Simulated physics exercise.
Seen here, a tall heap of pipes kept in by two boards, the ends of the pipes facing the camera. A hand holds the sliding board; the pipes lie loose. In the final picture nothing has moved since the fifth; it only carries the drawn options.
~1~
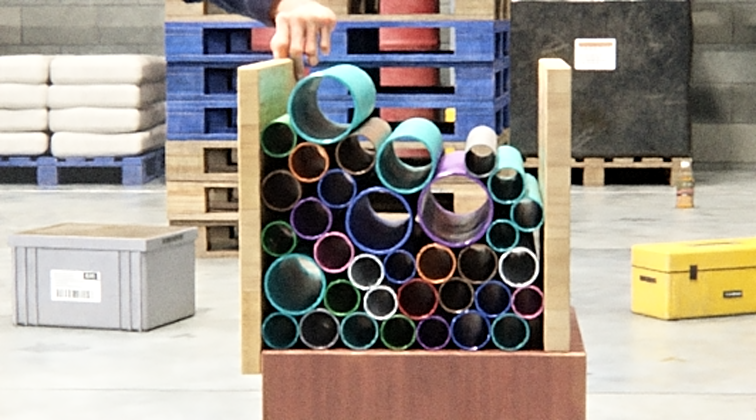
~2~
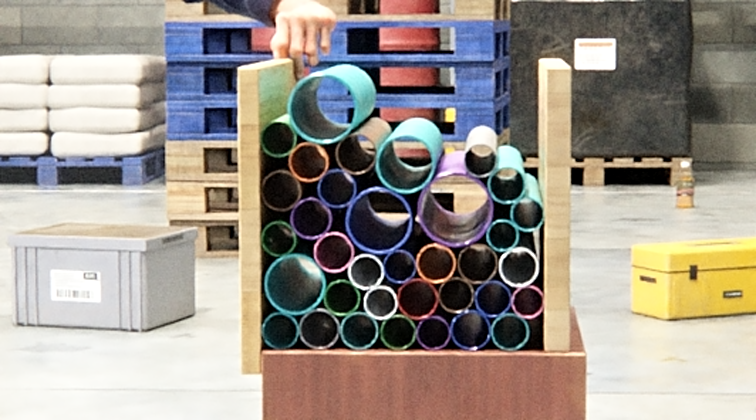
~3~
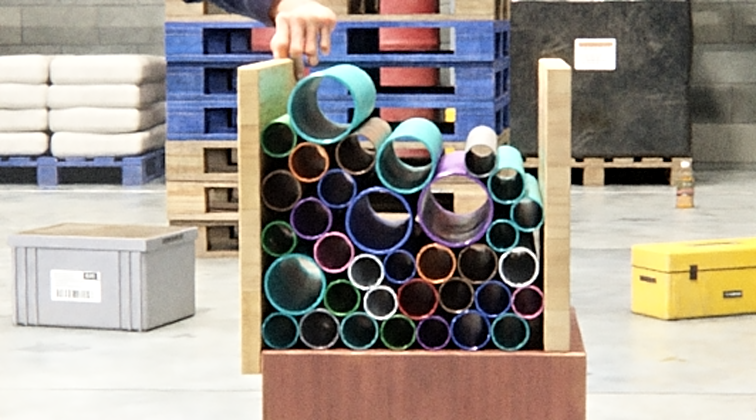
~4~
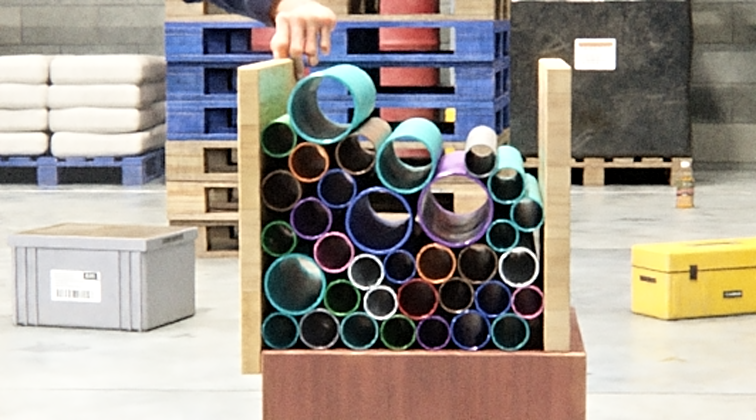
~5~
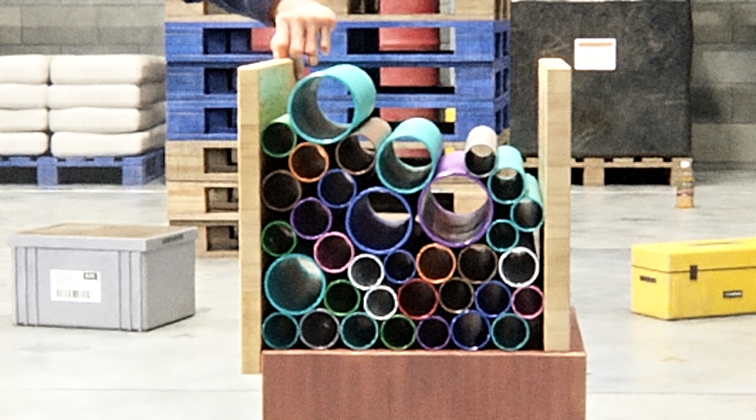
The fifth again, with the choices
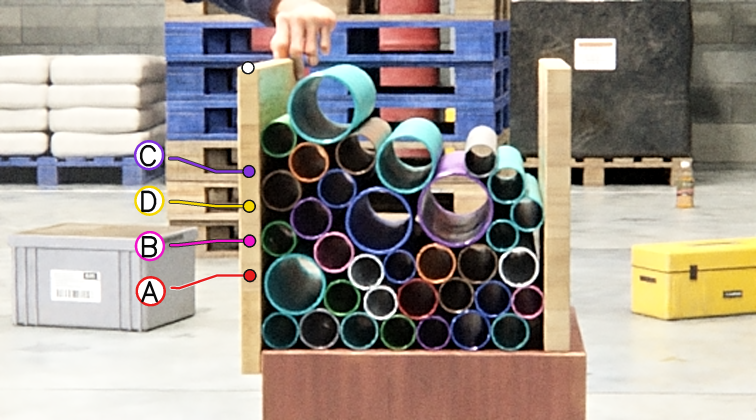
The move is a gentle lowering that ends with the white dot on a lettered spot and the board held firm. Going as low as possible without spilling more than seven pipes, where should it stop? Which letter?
It can be let down to B.
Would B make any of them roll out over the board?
At B: Yes.
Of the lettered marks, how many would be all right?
The number is three.
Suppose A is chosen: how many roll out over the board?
With A, eight.
On the marked copy, A at (250, 276); B at (249, 241); C at (249, 172); D at (249, 206); the white dot at (248, 68).
With B. Early on, top of the board (260, 145).
Further on, top of the board (261, 233).
At the end, top of the board (261, 240), about four out over the board.
As for the rest, A eight out over the board; C none out over the board; D one out over the board.
